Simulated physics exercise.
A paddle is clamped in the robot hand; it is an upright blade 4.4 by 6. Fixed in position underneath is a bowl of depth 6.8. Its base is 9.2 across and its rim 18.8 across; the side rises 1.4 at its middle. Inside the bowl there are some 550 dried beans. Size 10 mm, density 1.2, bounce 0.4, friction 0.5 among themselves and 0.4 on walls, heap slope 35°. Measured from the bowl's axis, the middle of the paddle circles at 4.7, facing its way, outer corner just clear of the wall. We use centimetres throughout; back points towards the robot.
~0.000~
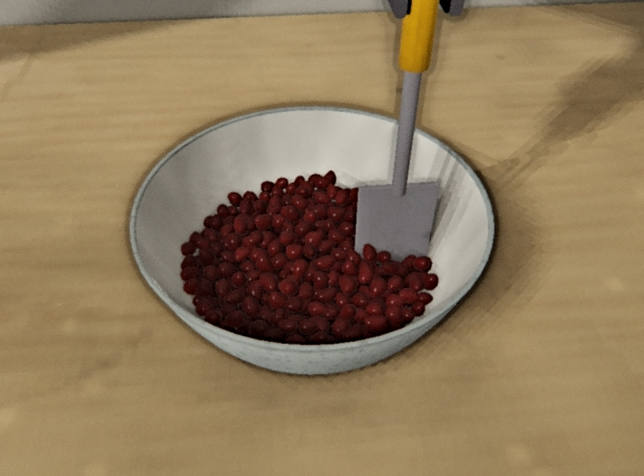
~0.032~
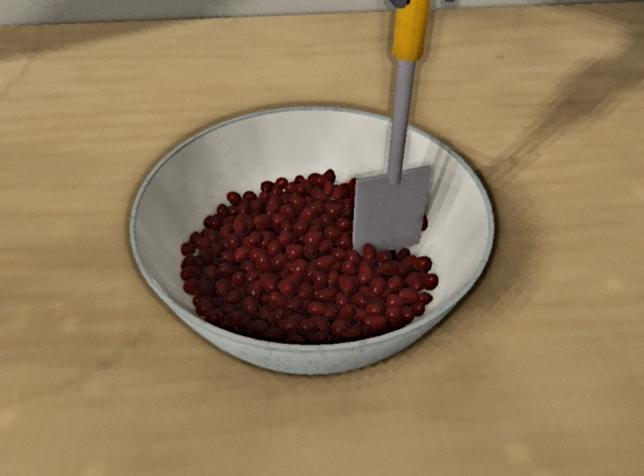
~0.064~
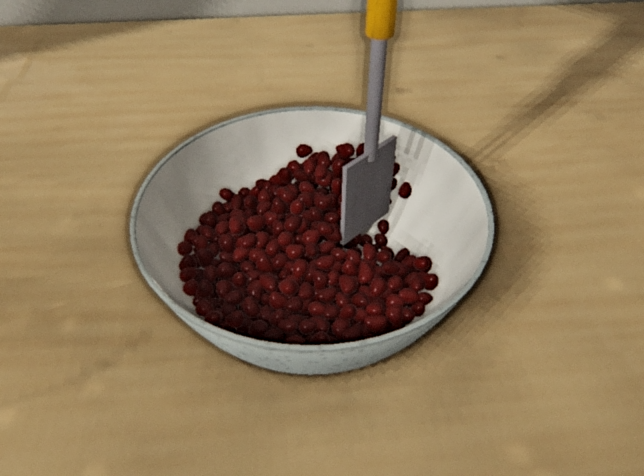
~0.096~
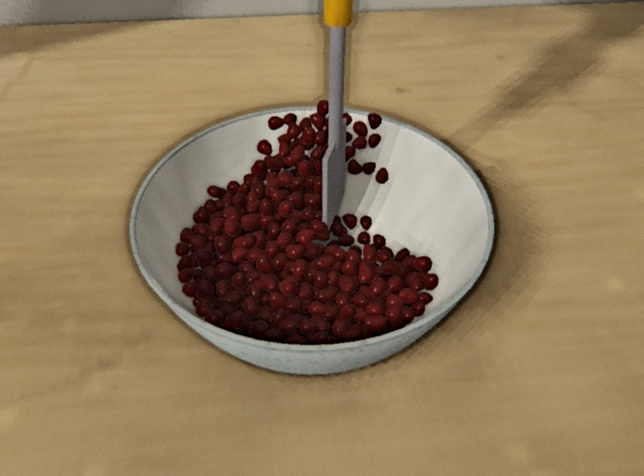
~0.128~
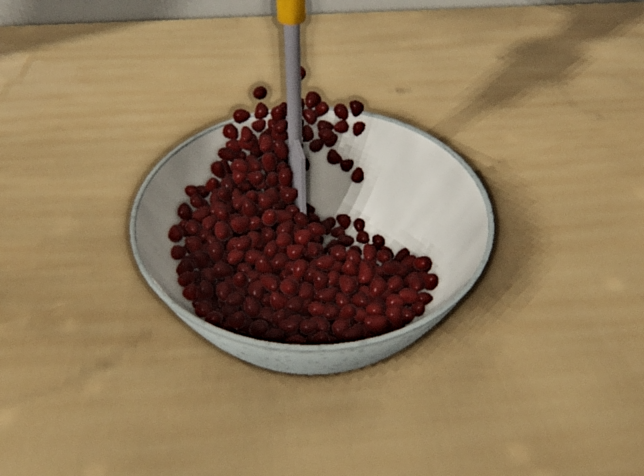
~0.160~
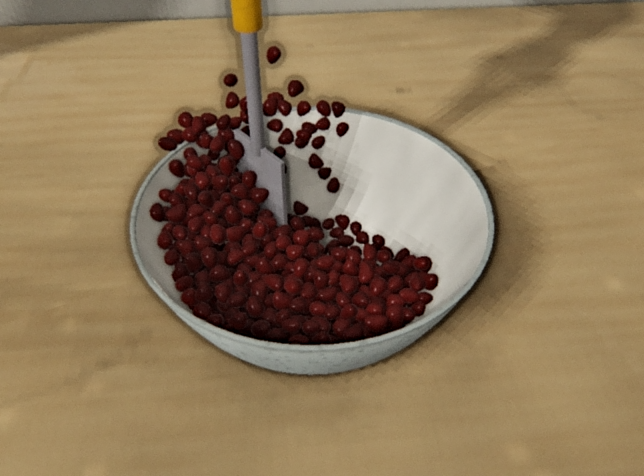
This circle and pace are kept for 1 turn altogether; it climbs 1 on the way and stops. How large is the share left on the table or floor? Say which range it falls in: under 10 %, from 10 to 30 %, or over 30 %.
It falls from 10 to 30 %.
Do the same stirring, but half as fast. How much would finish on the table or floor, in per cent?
Near 5 in a hundred, it would be.
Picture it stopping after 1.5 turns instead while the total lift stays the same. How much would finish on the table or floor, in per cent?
Roughly 30 per cent would end up there.
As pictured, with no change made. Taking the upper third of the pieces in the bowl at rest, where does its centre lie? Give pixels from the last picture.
About (348, 199).
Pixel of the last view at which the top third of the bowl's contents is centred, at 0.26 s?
Centre of upper third: Approx. (241, 288) px.
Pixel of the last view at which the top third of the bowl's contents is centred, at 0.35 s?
Estimated centre: (403, 282).
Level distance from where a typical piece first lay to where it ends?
Around 9 centimetres.
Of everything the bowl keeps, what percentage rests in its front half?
Close to 40 in a hundred.
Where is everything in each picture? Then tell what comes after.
Paddle neck at (402, 163), 0° round; upper third of the load around (307, 248), from x 190 to 430, top at y 180; 549 in the bowl, in the first frame.
Paddle neck at (397, 151), 12° round; upper third of the load around (308, 243), from x 190 to 430, top at y 180, in the second frame.
Paddle neck at (373, 129), 40° round; upper third of the load around (306, 224), from x 185 to 430, top at y 150, in the third frame.
Paddle neck at (336, 116), 68° round; upper third of the load around (291, 209), from x 185 to 430, top at y 105, in the fourth frame.
Paddle neck at (295, 114), 97° round; upper third of the load around (262, 199), from x 175 to 430, top at y 75, in the fifth frame.
Paddle neck at (256, 123), 126° round; upper third of the load around (227, 204), from x 155 to 430, top at y 55; 544 in the bowl, 5 in flight or on the tool, in the sixth frame.
After 0.26 s, 212° round, highest piece 10 above the table; 517 in the bowl, 3 on the table or floor, 29 in flight or on the tool.
After 0.35 s, 299° round, highest piece 10 above the table; 466 in the bowl, 30 on the table or floor, 53 in flight or on the tool.
After 0.60 s, 0° round, highest piece 7 above the table; 428 in the bowl, 120 on the table or floor, 1 in flight or on the tool.
After 1.30 s, 0° round, highest piece 6 above the table; 428 in the bowl, 121 on the table or floor.
At rest, 428 in the bowl, 121 on the table or floor. That is 22 % on the table or floor.
